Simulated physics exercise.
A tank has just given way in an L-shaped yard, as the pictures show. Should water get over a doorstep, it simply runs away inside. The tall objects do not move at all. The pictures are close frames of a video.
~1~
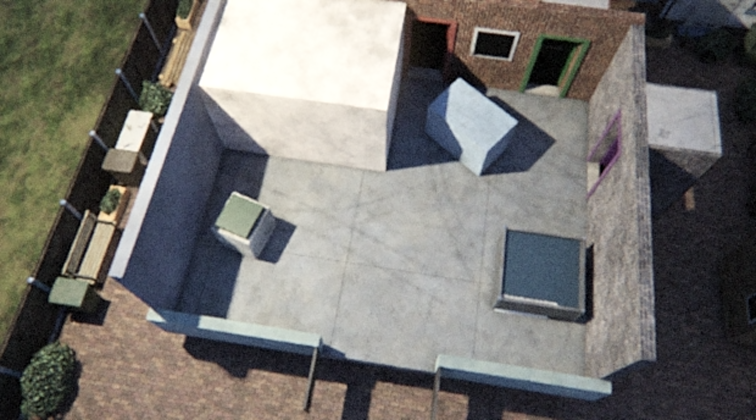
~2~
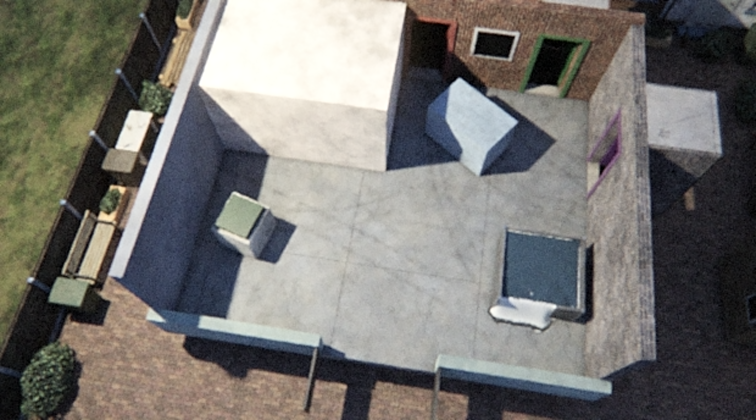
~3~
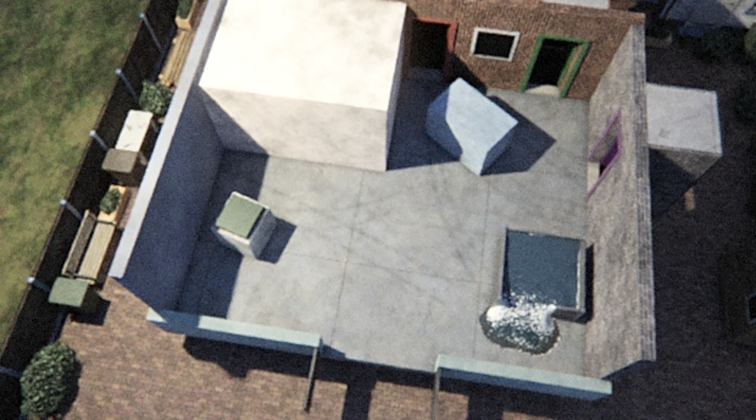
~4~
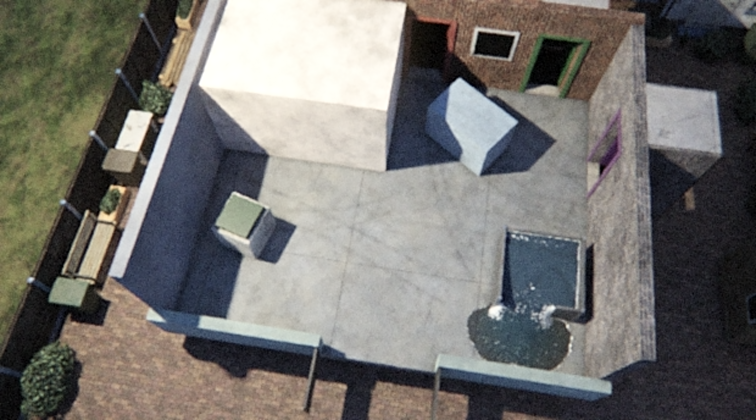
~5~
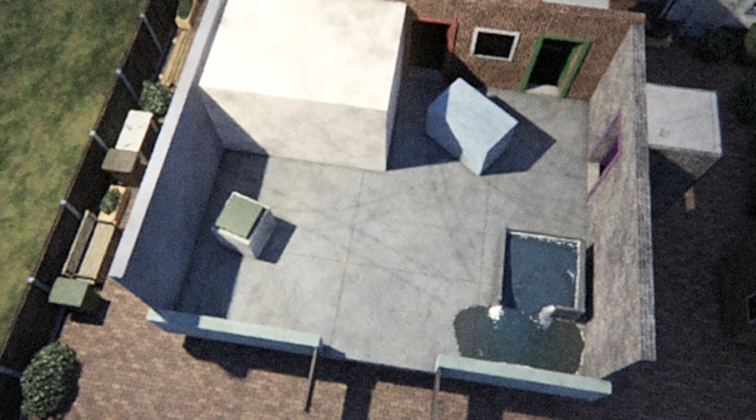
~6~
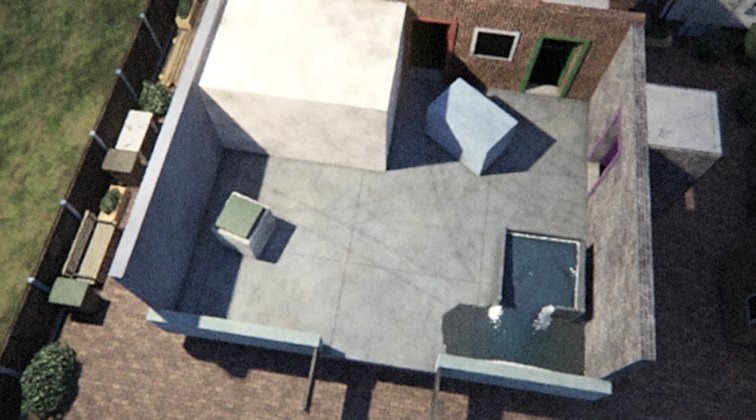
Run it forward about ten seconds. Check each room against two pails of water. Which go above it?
The purple door stays at or below; the green door stays at or below; the red door stays at or below.
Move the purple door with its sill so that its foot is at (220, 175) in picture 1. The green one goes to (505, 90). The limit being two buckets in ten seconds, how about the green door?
Result: Green remains within bounds.
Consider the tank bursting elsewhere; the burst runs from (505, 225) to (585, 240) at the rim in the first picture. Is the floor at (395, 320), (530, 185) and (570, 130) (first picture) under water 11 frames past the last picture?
Bone-dry, submerged, submerged.
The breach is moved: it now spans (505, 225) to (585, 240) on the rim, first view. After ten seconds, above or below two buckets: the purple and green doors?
Well, the purple one crosses the threshold, and the green one crosses the threshold too.
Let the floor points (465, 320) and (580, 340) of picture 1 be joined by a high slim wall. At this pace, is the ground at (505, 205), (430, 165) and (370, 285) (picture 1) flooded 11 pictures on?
Taking the points in order - unwetted, unwetted, wetted.
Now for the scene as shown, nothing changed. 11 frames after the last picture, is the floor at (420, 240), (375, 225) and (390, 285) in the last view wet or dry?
Point 1: Not wet; point 2: Not wet; point 3: Drenched.
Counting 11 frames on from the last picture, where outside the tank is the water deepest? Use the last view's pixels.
Deepest spot: Near (578, 384).
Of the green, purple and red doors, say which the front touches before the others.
It's the purple door.
A moment on, water covers 10 % of the floor; the purple door not reached, the green door not reached, the red door not reached.
Next, water covers 20 % of the floor; the purple door not reached, the green door not reached, the red door not reached.
Then, water covers 45 % of the floor; the purple door wet at the sill, nothing in, the green door not reached, the red door not reached.
Later, water covers 65 % of the floor; the purple door wet at the sill, nothing in, the green door wet at the sill, nothing in, the red door not reached.
In the end, water covers 80 % of the floor; the purple door wet at the sill, nothing in, the green door wet at the sill, nothing in, the red door wet at the sill, nothing in.
